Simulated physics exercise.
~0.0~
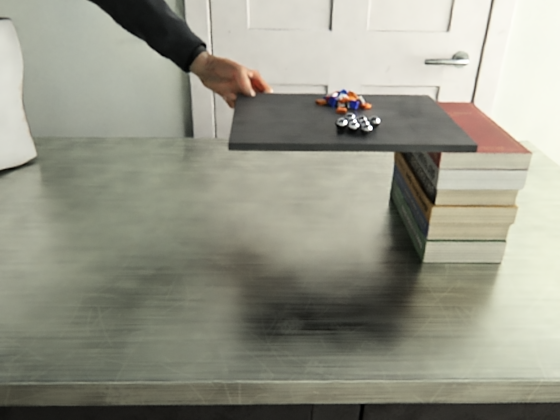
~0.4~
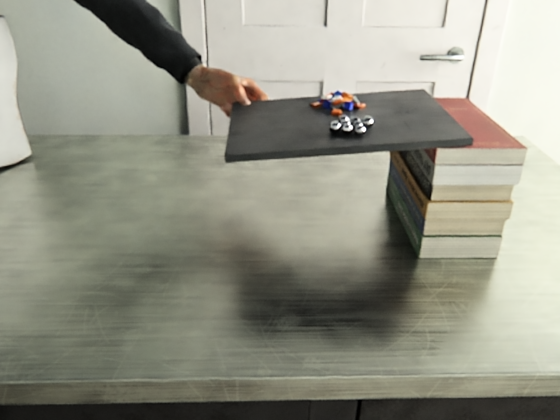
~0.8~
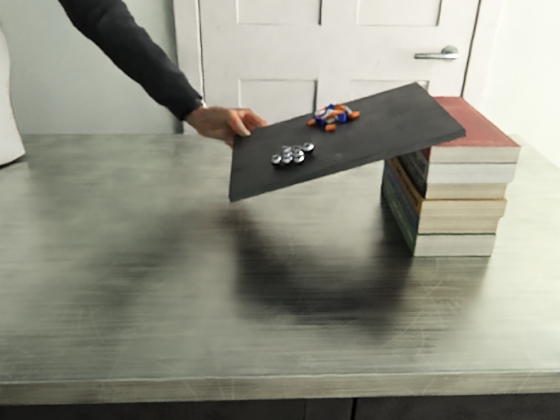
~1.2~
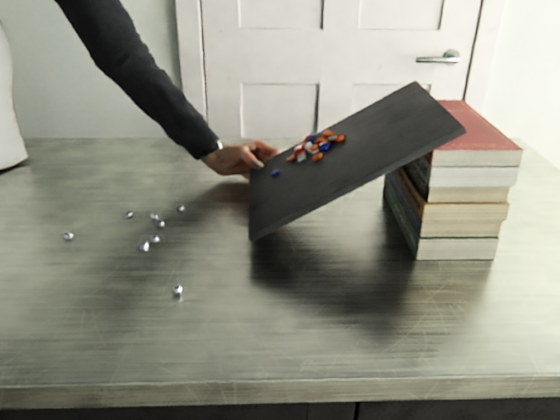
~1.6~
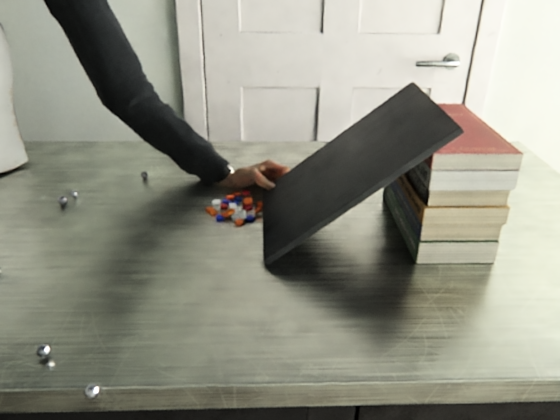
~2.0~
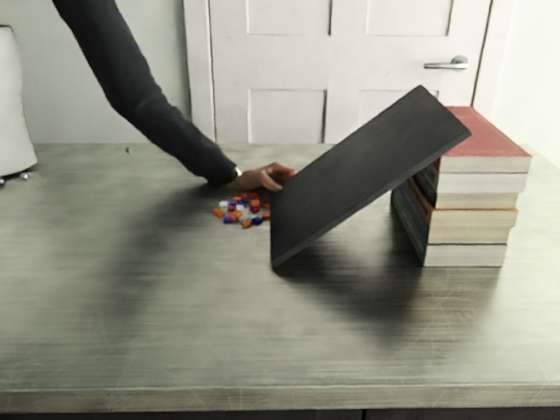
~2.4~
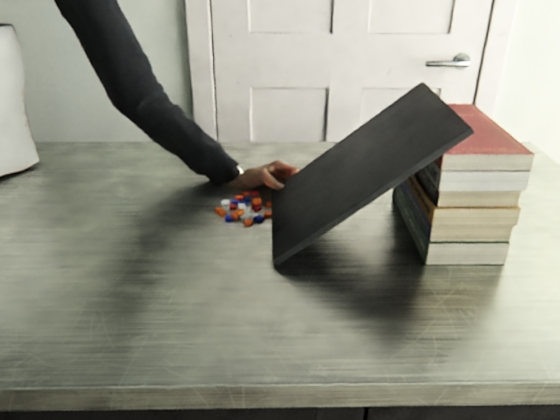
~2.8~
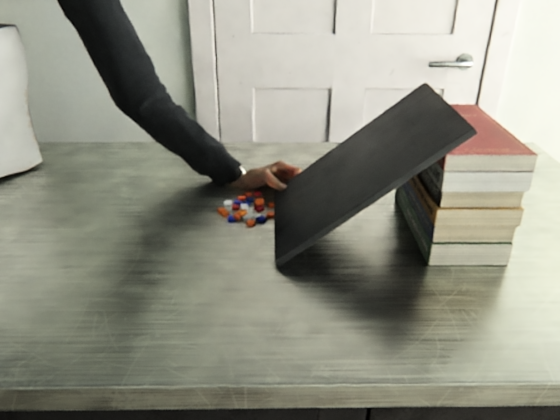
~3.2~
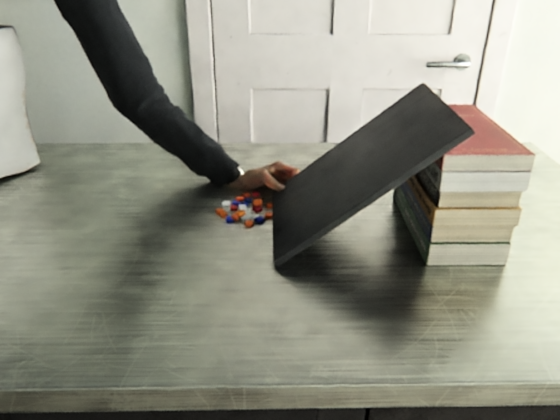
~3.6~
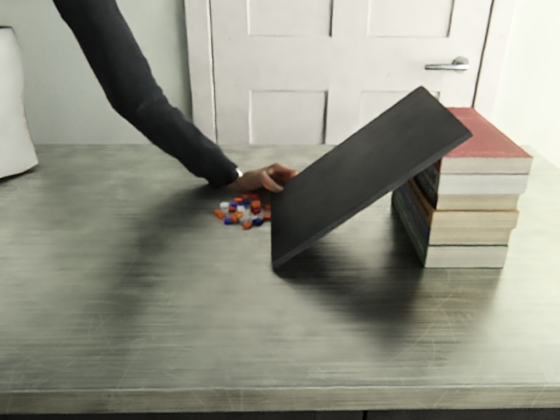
Shiny silver balls rolled off a dark board and scattered leftward across the counter as a hand lowered its left end from beside a book stack; the colorful little pieces slid down afterward and stayed heaped at its foot, the balls gone from view.
